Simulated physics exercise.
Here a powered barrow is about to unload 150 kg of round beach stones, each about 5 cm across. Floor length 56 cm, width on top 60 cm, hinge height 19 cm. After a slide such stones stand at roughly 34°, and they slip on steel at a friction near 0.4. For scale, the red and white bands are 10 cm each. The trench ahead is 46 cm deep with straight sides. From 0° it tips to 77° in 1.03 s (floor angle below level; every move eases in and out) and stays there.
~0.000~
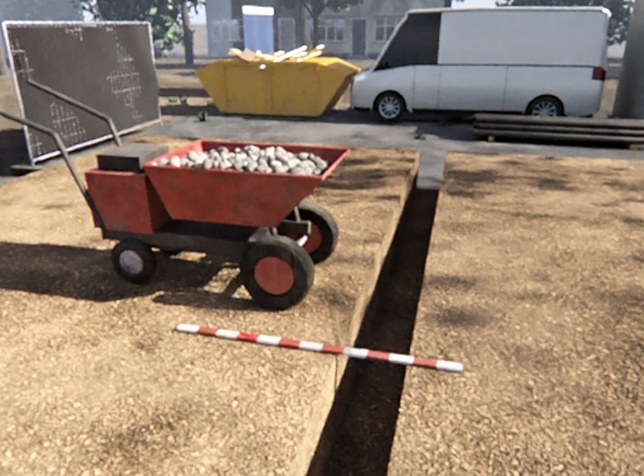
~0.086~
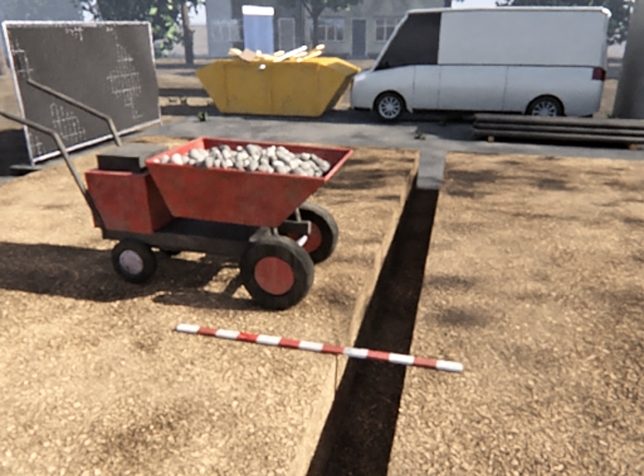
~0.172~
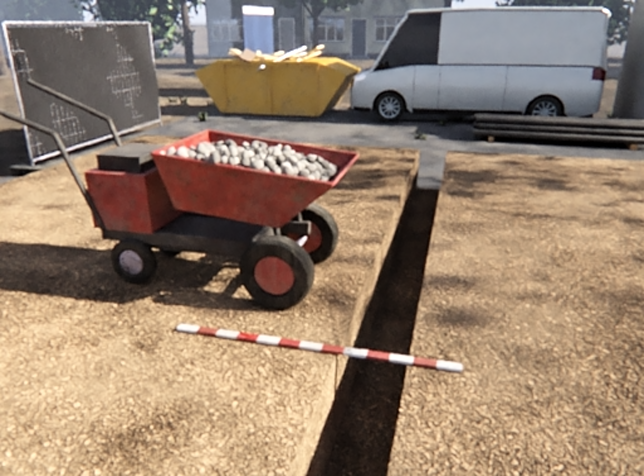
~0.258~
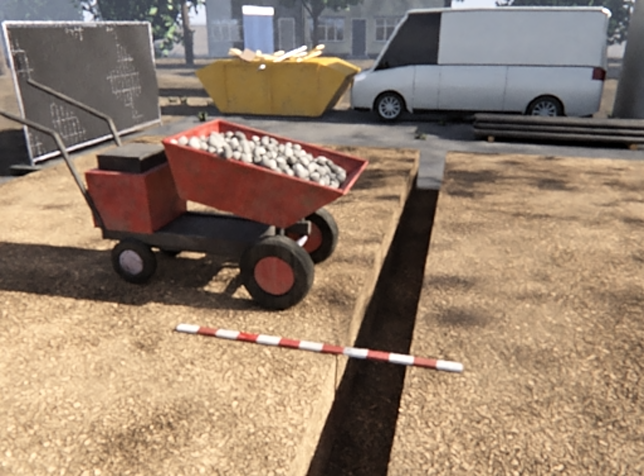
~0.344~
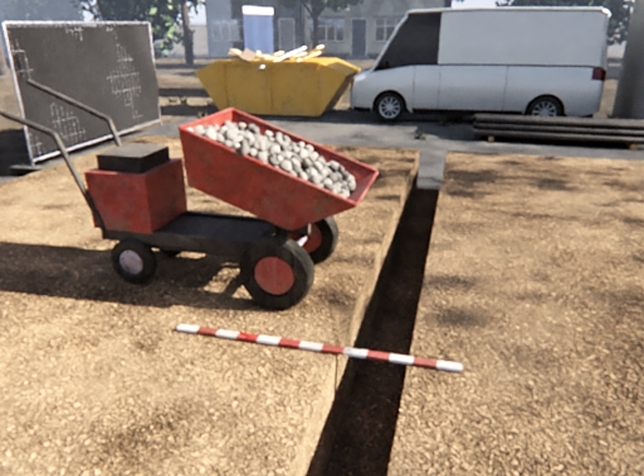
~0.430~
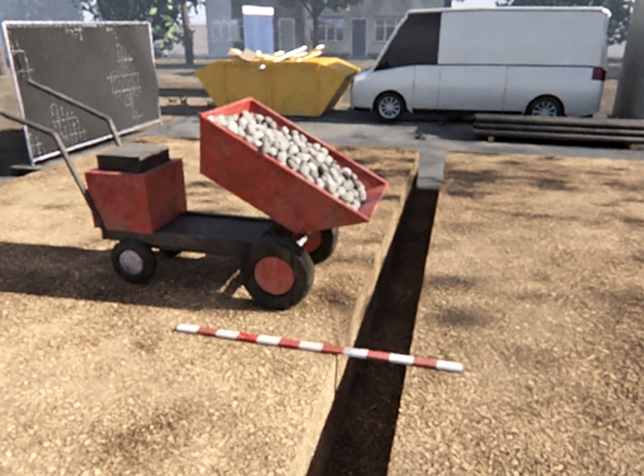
The red tray of a powered barrow, heaped with pale round stones, starts level beside a narrow, straight-sided trench. Slowly at first, then more steeply, its left end rises off the chassis while its right lip dips toward the trench, the stones still inside and the wheels staying put.
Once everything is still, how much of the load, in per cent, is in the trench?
About 43 per cent.
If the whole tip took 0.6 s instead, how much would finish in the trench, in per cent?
It would be near 35 per cent.
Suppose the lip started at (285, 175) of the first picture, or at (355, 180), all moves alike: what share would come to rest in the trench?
Near 95 per cent from the first place, 0 from the second.
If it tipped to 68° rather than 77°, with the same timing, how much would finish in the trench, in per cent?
Then about 40 per cent.
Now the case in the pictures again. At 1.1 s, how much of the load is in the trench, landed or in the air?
Some 20 per cent.
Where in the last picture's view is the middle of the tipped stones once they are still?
Near (440, 298).
After 0.8 s the floor is at 65°; 99 % in the tray, 1 % in the trench; the foremost stones are at (408, 256).
After 1.1 s the floor is at 77°; 39 % in the tray, 22 % in the trench, 40 % past the trench; the foremost stones are at (535, 303).
After 1.5 s the floor is at 77°; 5 % in the tray, 37 % in the trench, 58 % past the trench; the foremost stones are past the picture's edge.
After 3.4 s the floor is at 77°; 0 % in the tray, 43 % in the trench, 57 % past the trench; the foremost stones are past the picture's edge.
